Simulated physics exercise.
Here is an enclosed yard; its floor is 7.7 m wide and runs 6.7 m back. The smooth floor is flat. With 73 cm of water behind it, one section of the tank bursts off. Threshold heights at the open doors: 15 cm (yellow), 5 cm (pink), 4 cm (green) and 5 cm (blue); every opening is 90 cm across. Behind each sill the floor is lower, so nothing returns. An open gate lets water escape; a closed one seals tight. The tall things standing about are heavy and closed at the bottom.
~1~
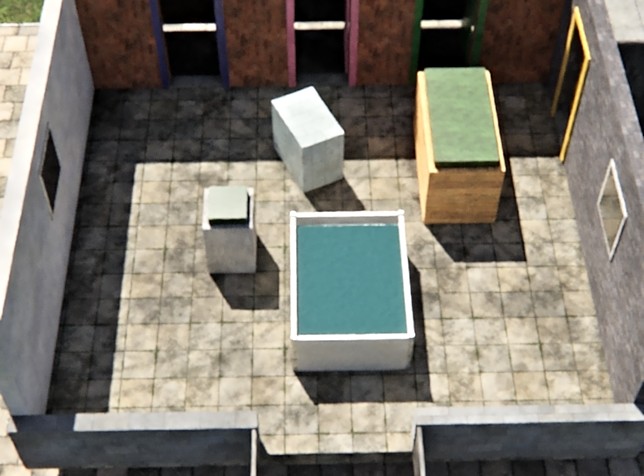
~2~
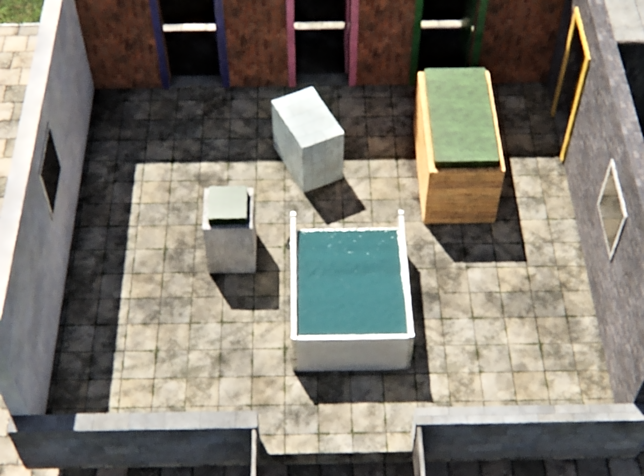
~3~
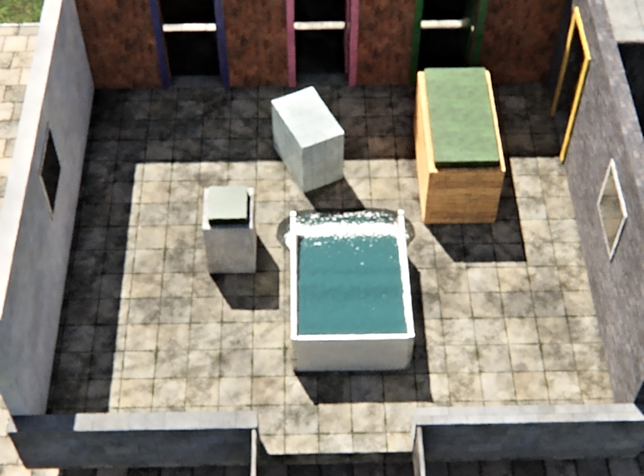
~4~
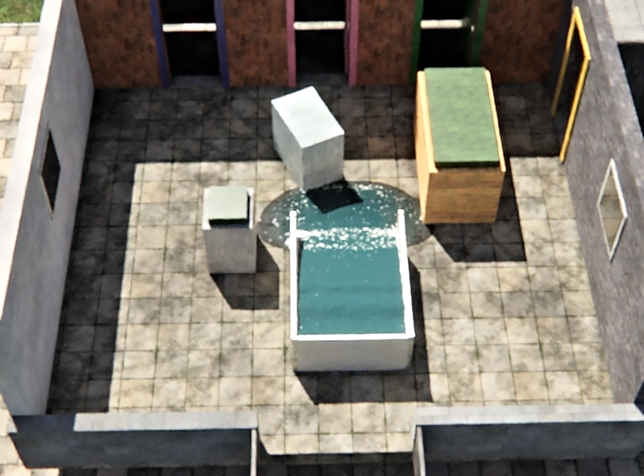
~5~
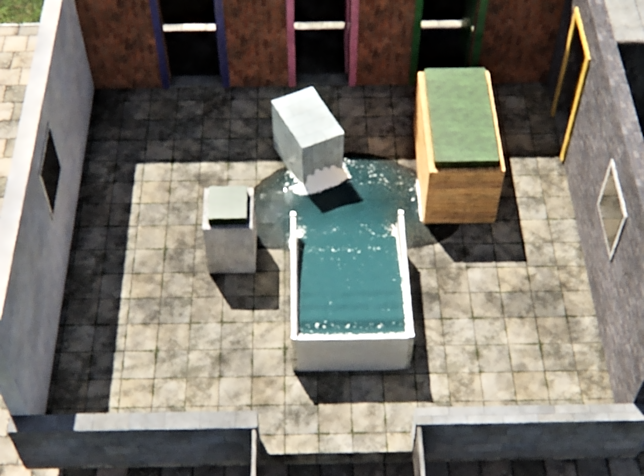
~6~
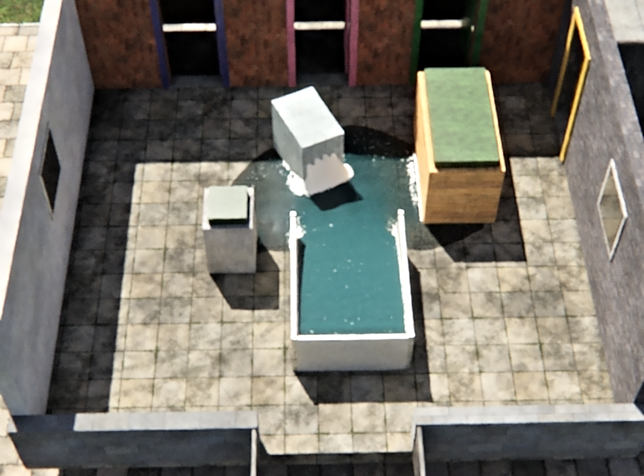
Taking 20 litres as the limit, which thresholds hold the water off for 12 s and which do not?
Door by door: At the yellow door it keeps below the limit; at the pink door it goes over the limit; at the green door it passes the limit; at the blue door it passes the limit.
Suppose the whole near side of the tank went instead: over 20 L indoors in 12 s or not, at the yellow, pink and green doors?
Against that limit: Yellow not over, pink under, green not over.
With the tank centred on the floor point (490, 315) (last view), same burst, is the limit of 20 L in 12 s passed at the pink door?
Against that limit: Pink under.
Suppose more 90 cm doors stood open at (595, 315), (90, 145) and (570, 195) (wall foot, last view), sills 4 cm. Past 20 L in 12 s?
In turn: Not over, over, not over.
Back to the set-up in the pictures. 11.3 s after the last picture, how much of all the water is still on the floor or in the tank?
Roughly 82 in a hundred.
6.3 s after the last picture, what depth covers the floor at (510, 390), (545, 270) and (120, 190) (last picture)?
Roughly 2, 3 and 7 cm, in turn.
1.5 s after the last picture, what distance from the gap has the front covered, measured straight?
Roughly 5.0 m.
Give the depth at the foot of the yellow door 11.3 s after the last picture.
About 3.5 cm.
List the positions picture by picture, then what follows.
The first frame shows the tank at (350, 276) is whole and still, 73 cm deep.
In the second frame, the front is at a hidden place, 0.8 m from the gap on the tank's far side; 0.3 m2 of floor is under water; 73 cm left at the back of the tank.
In the third frame, the front is at (408, 229), 1.0 m from the gap on the tank's far side; 1.1 m2 of floor is under water; 73 cm left at the back of the tank.
In the fourth frame, water pours out on the tank's far side and has run 1.4 m, to (394, 191); typically 10 cm deep outside, 71 cm at the tank's back.
In the fifth frame, water pours out on the tank's far side and has run 1.9 m, to (365, 157); typically 8 cm deep outside, 63 cm at the tank's back.
In the sixth frame, water pours out on the tank's far side and has run 2.5 m, to (359, 130); typically 7 cm deep outside, 62 cm at the tank's back.
Then, 0.7 s after the last picture water covers 20 % of the floor and is deepest (46 cm) near (321, 189); yellow door not reached, pink door 8 cm at the sill, 6 L in, green door not reached, blue door not reached.
Then, 1.5 s after the last picture water covers 35 % of the floor and is deepest (43 cm) near (371, 91); yellow door not reached, pink door 16 cm at the sill, 23 L in, green door 15 cm at the sill, 33 L in, blue door 10 cm at the sill, 8 L in.
Then, 2.8 s after the last picture water covers 45 % of the floor and is deepest (28 cm) near (135, 110); yellow door 10 cm at the sill, 0 L in, pink door 15 cm at the sill, 88 L in, green door 10 cm at the sill, 80 L in, blue door 8 cm at the sill, 32 L in.
Then, 6.3 s after the last picture water covers 80 % of the floor and is deepest (10 cm) near (42, 441); yellow door 6 cm at the sill, 0 L in, pink door 7 cm at the sill, 156 L in, green door 4 cm at the sill, 105 L in, blue door 10 cm at the sill, 51 L in.
Then, 11.3 s after the last picture water covers 95 % of the floor and is deepest (8 cm) near (58, 338); yellow door 3 cm at the sill, 0 L in, pink door 4 cm at the sill, 160 L in, green door 4 cm at the sill, 106 L in, blue door 4 cm at the sill, 69 L in.
